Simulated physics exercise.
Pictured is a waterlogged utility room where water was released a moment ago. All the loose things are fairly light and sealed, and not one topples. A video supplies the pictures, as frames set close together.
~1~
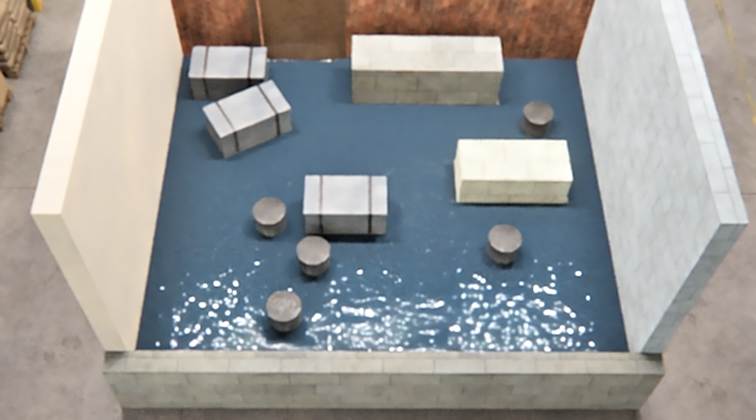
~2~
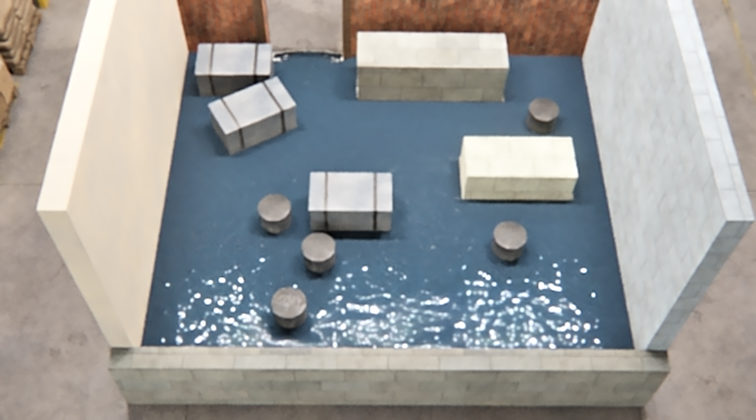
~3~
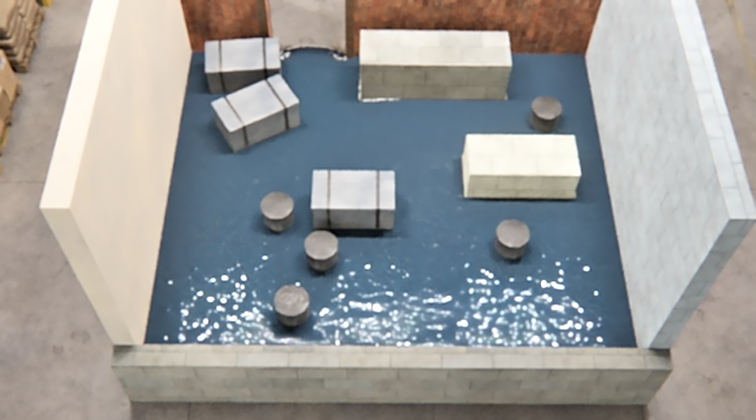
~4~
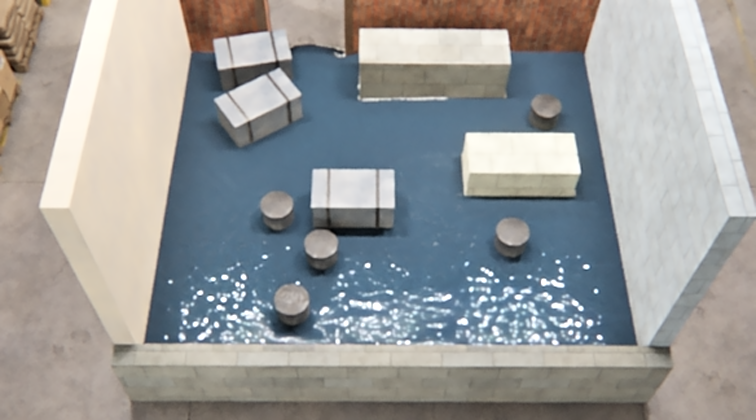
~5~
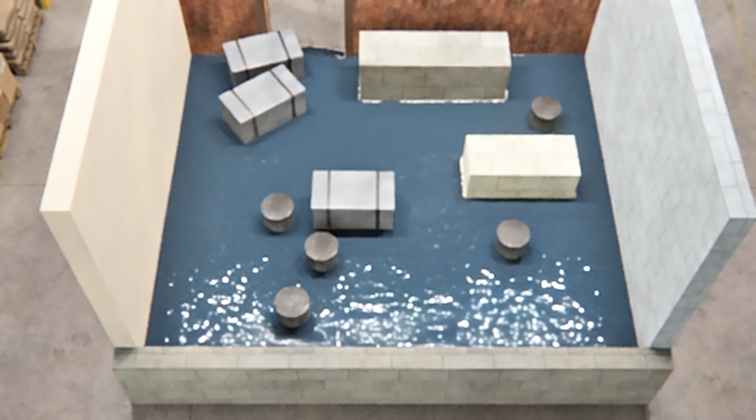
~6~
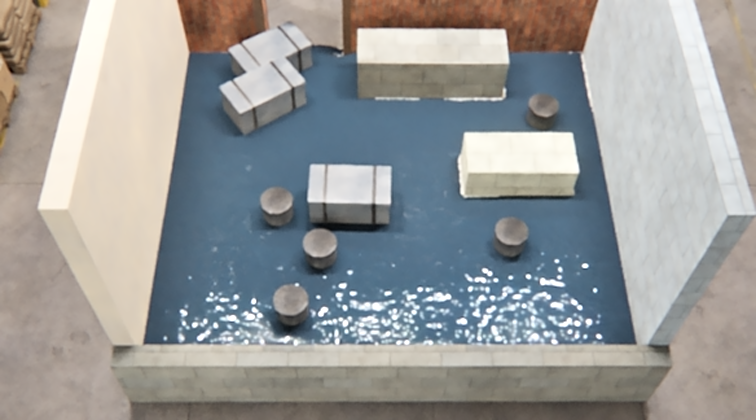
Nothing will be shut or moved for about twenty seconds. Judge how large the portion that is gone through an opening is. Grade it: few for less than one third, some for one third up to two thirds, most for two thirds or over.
Grade: Some.
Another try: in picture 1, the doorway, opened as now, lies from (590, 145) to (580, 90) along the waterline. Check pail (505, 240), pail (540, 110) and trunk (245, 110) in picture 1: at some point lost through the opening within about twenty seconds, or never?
Lost, lost, retained.
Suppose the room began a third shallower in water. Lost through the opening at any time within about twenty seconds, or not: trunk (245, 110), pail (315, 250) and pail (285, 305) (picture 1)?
Respectively: Exited / remained / remained.
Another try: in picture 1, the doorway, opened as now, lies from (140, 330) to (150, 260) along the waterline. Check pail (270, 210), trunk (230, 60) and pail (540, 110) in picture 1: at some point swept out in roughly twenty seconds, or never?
First flushed away, then held back, then held back.
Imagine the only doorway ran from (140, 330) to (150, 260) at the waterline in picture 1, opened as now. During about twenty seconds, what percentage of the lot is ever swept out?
Close to 50 percent.
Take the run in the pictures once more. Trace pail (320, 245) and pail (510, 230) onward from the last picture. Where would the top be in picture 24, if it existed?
My guess is close to (296, 195), then close to (479, 223).
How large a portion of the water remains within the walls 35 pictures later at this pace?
60 %.
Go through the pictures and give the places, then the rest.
The first frame shows a trunk at (228, 62) floats; a trunk at (246, 108), afloat; 0 of 8 have shifted.
The second frame shows a trunk at (234, 59) floats; a trunk at (252, 105), afloat; 0 of 8 have shifted.
The third frame shows a trunk at (242, 54), afloat, close to its start; a trunk at (255, 102), afloat; 1 of 8 have shifted.
The fourth frame shows a trunk at (252, 49) floats, close to its start; a trunk at (258, 97) floats, close to its start; 2 of 8 have shifted.
The fifth frame shows a trunk at (263, 49), afloat, a stride from its start; a trunk at (262, 93), afloat, close to its start; 2 of 8 have shifted.
The sixth frame shows a trunk at (270, 46), afloat, a stride from its start; a trunk at (262, 84) floats, close to its start; 4 of 8 have shifted.
A moment on, 1 of 8 are out; 7 afloat.
Next, 2 of 8 are out; 6 afloat.
Later, 4 of 8 are out; 4 afloat.
In the end, 4 of 8 are out; 4 afloat.
